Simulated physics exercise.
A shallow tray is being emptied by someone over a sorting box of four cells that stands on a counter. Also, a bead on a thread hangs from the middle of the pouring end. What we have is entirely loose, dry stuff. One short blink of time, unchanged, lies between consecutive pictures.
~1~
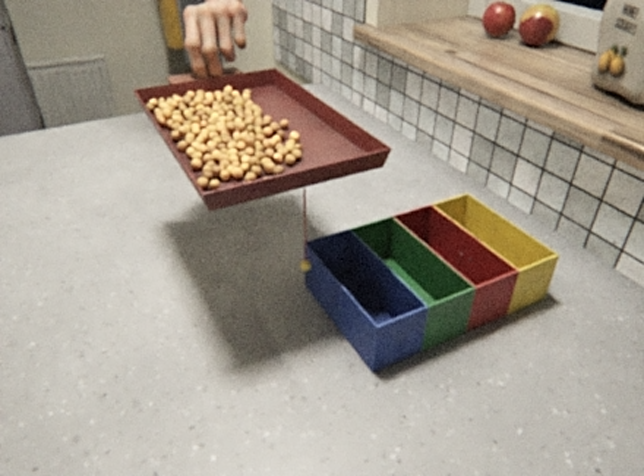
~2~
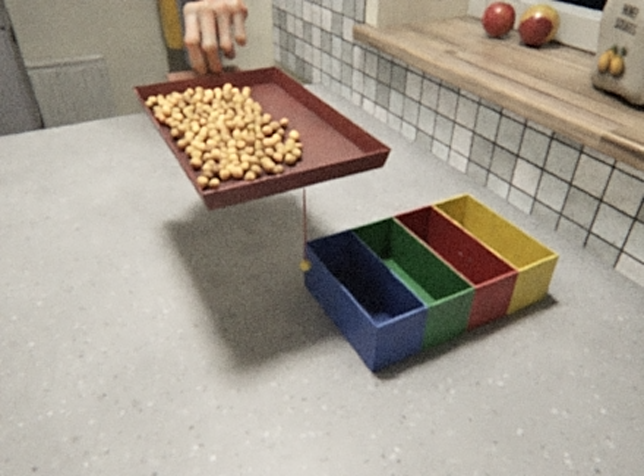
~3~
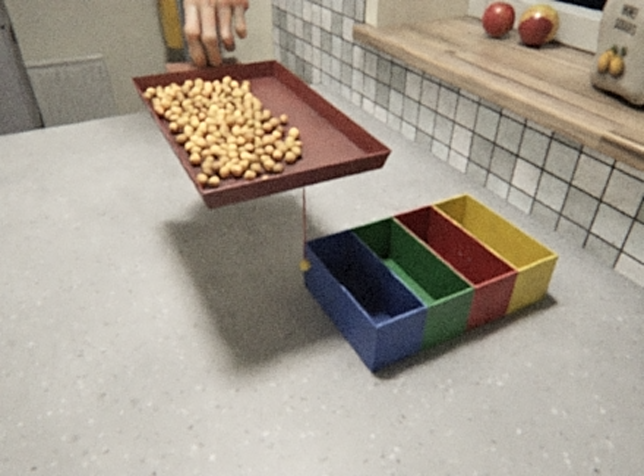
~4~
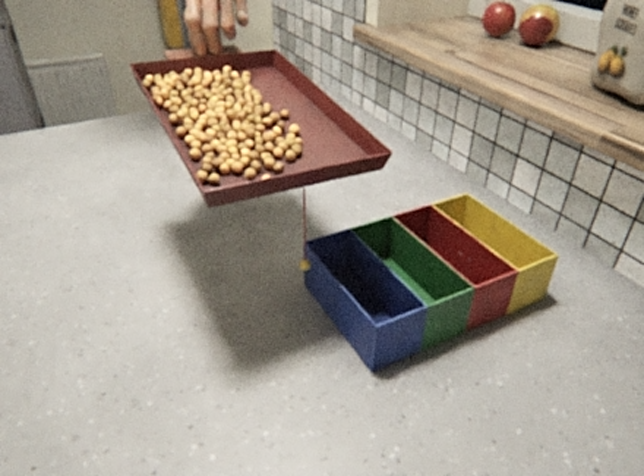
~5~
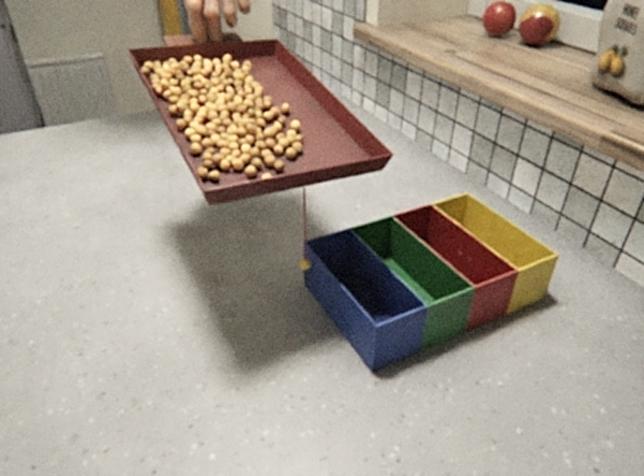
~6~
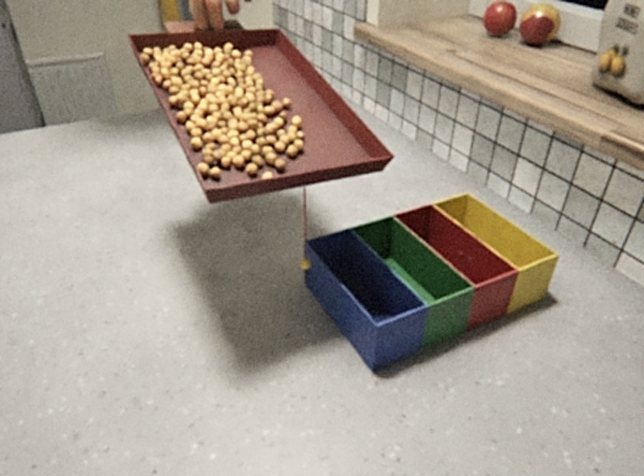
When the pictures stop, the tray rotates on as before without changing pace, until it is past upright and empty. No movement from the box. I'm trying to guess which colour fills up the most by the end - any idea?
Go with blue; that cell ends fullest.
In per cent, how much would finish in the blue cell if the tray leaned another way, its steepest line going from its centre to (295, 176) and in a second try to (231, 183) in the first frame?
Somewhere close to 20 % the first time, 0 % the second.
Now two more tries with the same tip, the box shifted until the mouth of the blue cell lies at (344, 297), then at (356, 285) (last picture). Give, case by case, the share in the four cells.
Close to 90 in a hundred, followed by close to 80 in a hundred.
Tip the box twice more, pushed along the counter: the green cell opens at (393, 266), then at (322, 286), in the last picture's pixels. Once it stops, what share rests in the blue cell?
40 %, 0 %.
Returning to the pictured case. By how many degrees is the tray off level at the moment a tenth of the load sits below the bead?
I'd say it is tilted about 105°.
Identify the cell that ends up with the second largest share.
The answer is that green cell.
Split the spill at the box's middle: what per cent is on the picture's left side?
Close to 90 %.
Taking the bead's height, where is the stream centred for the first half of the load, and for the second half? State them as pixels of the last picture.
At (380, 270) for the first part, then at (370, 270) for the others.
Soon after the last picture, tray tipped steeply; nearly all on the tray; a stray few in the green cell; a stray few falling or outside the box.
A little later, tray tipped right over; nearly all on the tray; a stray few in the green cell; a stray few in the blue cell; a stray few falling or outside the box.
Later still, tray tipped past a quarter turn; about half in the blue cell; about a quarter in the green cell; a stray few in the red cell; about a quarter falling or outside the box.
At rest, tray tipped past a quarter turn; about half in the blue cell; about a quarter in the green cell; a stray few in the red cell; none in the yellow cell; about a quarter outside the box.
